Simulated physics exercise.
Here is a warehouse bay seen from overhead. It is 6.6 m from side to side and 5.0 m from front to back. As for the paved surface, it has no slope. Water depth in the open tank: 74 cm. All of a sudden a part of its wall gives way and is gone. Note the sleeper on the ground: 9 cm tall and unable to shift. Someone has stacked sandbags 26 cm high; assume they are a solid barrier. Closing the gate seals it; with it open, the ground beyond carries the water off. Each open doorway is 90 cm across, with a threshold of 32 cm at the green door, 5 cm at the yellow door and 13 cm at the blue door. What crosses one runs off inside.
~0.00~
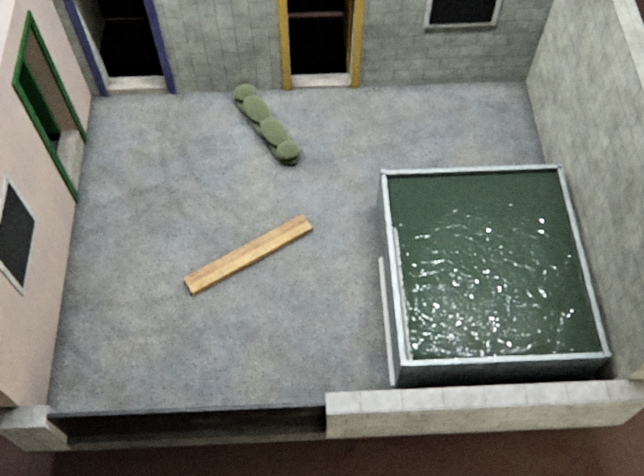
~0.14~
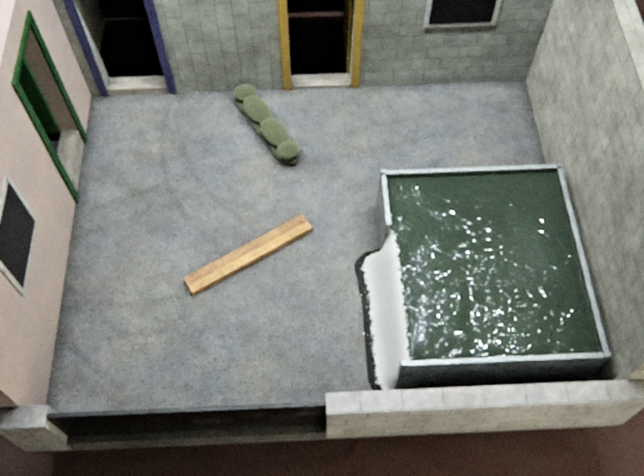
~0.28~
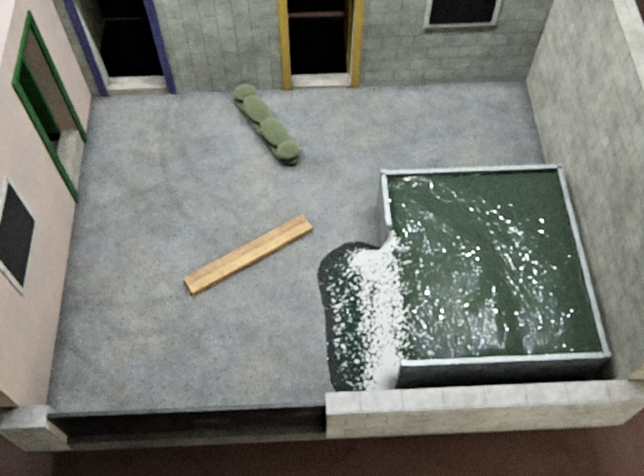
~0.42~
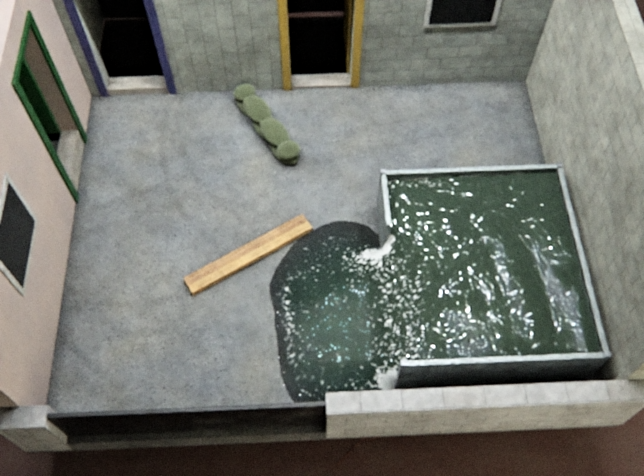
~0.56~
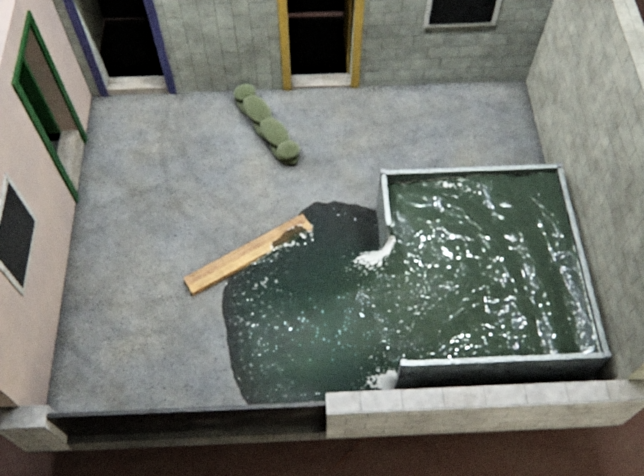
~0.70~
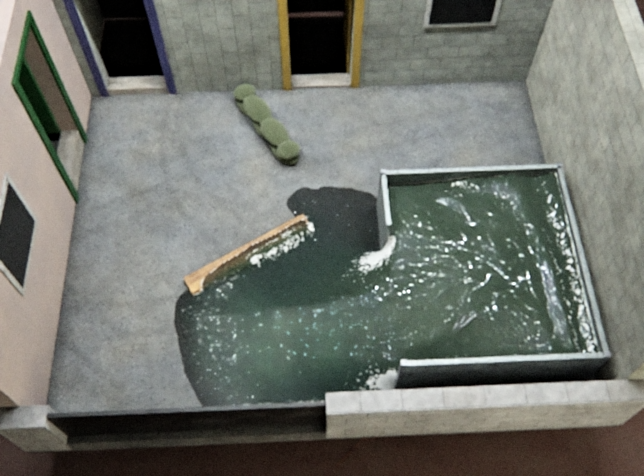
In the video, part of the left wall of a square tank of green water gives way in a walled yard, and foaming water pours out, spreading leftward across the grey floor and along a wooden plank.
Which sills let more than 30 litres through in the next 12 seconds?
The green door: No, 30 litres or less; the yellow door: No, 30 litres or less; the blue door: Yes, more than 30 litres.
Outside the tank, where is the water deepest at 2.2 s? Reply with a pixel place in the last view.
Location: Approx. (62, 408).
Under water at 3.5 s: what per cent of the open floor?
60 %.
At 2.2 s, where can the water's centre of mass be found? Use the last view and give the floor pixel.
Roughly (324, 312).
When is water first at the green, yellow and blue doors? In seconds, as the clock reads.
Arrival times are green 2.0 seconds, yellow 4.0 seconds, blue 2.8 seconds.
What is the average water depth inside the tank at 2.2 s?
Roughly 35 centimetres.
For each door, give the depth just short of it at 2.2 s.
In centimetres, the green door gives 7, the yellow door 0 and the blue door 0.
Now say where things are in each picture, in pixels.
The first picture shows the open tank at (486, 260) is whole and still, 74 cm deep.
In the second picture, water pours out at (394, 308) and has run 1.0 m, to (391, 394); deepest outside 39 cm, 74 cm at the open tank's back.
In the third picture, the front is at (367, 405), 1.2 m from the gap at (394, 310); 1.4 m2 of floor is under water; 74 cm left at the back of the open tank.
In the fourth picture, the front is at (312, 412), 1.6 m from the gap at (394, 311); 3.0 m2 of floor is under water; 74 cm left at the back of the open tank.
In the fifth picture, the front is at (232, 291), 2.1 m from the gap at (394, 311); 4.6 m2 of floor is under water; 71 cm left at the back of the open tank.
In the sixth picture, water pours out at (394, 311) and has run 2.6 m, to (185, 302); deepest outside 42 cm, 64 cm at the open tank's back.
After 1.4 s water covers 40 % of the floor and is deepest (48 cm) near (47, 409); green door not reached, yellow door not reached, blue door not reached.
After 2.2 s water covers 50 % of the floor and is deepest (57 cm) near (62, 408); green door 7 cm at the sill, 0 L in, yellow door not reached, blue door not reached.
After 3.5 s water covers 60 % of the floor and is deepest (44 cm) near (91, 102); green door 17 cm at the sill, 0 L in, yellow door not reached, blue door 33 cm at the sill, 13 L in.
After 7.0 s water covers 90 % of the floor and is deepest (26 cm) near (78, 192); green door 24 cm at the sill, 0 L in, yellow door 2 cm at the sill, 0 L in, blue door 23 cm at the sill, 384 L in.
After 12.0 s water covers 95 % of the floor and is deepest (16 cm) near (91, 102); green door 14 cm at the sill, 0 L in, yellow door 5 cm at the sill, 7 L in, blue door 16 cm at the sill, 453 L in.
